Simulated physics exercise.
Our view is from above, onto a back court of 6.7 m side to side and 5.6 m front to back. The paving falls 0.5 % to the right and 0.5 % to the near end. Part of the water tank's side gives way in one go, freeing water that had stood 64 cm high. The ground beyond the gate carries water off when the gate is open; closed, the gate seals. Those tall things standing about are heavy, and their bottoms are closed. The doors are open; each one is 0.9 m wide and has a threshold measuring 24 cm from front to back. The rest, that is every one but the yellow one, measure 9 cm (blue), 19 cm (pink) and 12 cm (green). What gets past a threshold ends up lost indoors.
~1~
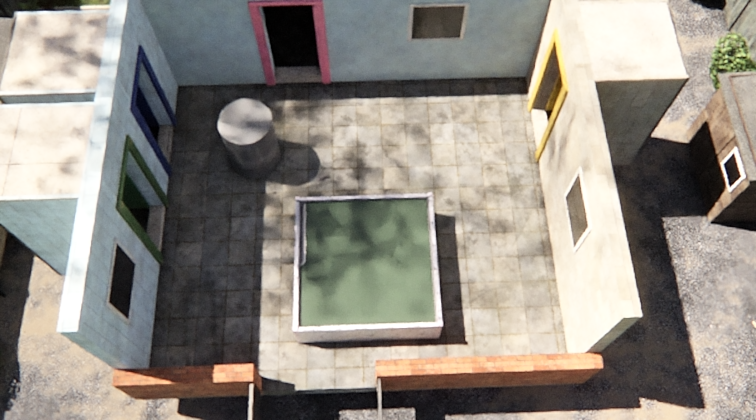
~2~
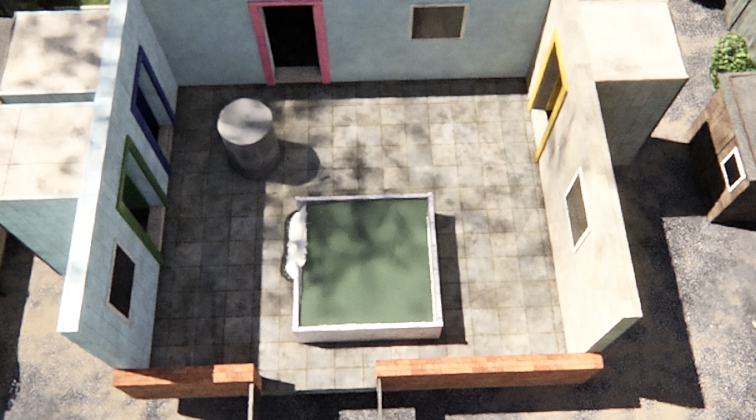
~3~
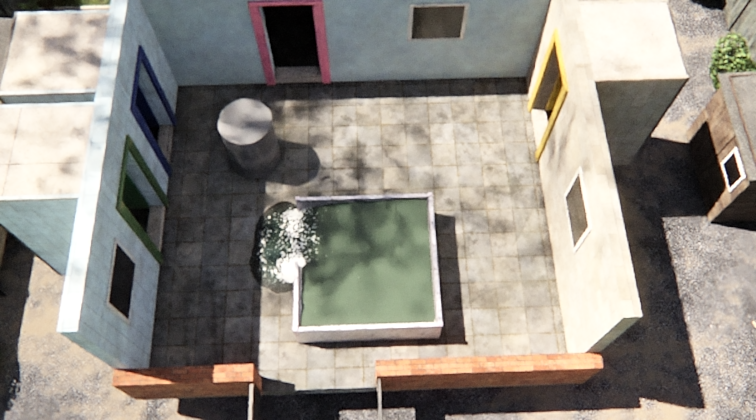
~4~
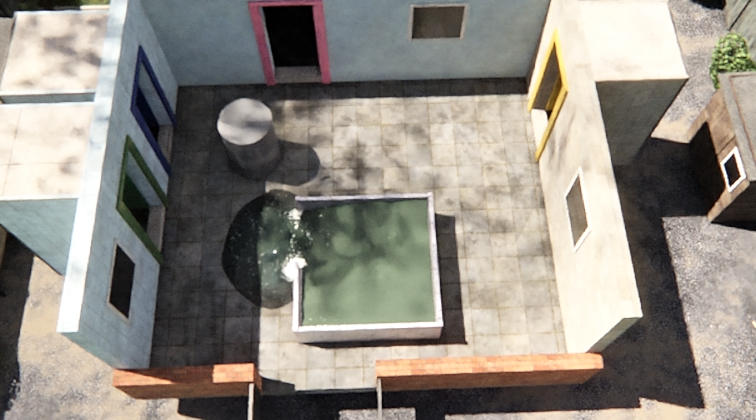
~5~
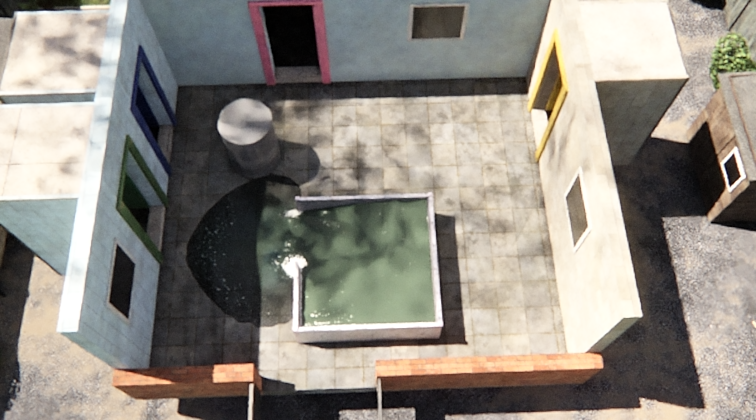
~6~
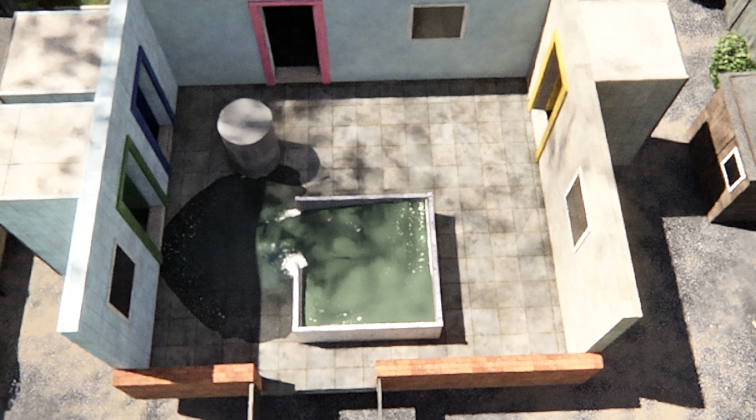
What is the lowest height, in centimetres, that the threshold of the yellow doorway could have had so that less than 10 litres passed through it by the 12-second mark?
About 6.5 cm.
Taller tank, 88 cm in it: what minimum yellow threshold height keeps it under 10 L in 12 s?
9.0 cm.
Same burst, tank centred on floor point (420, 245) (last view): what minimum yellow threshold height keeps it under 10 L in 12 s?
Some 8.0 cm.
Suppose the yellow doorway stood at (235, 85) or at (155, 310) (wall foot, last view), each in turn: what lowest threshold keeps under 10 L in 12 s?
You'd want about 13.5 cm there first, then about 20 cm.
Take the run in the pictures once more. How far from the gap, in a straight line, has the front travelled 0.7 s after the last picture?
The front is some 3.2 m out.
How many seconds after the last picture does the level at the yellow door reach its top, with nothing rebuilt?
The level tops out around 10.0 s.
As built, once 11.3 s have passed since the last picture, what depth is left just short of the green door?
The depth there is around 8.0 cm.
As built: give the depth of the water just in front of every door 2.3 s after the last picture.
Depth (cm): Yellow 0 / blue 16 / pink 1 / green 26.
Then, 0.7 s after the last picture water covers 25 % of the floor, deepest (33 cm) near (289, 238); it has not reached the yellow door.
Then, 2.3 s after the last picture water covers 35 % of the floor, deepest (30 cm) near (150, 368); it has not reached the yellow door.
Then, 11.3 s after the last picture water covers 100 % of the floor, deepest (13 cm) near (557, 365); 8 cm at the yellow door, 0 litres in over its 13 cm threshold.
At the yellow door as built, the water peaked near 8 cm, 9.9 s after the last picture.
Run again over the same 12 s with other heights there, 19 litres in over 5.5 cm, 1 litre over 7.5 cm. The limit of 10 litres is kept from about 6.5 cm up.
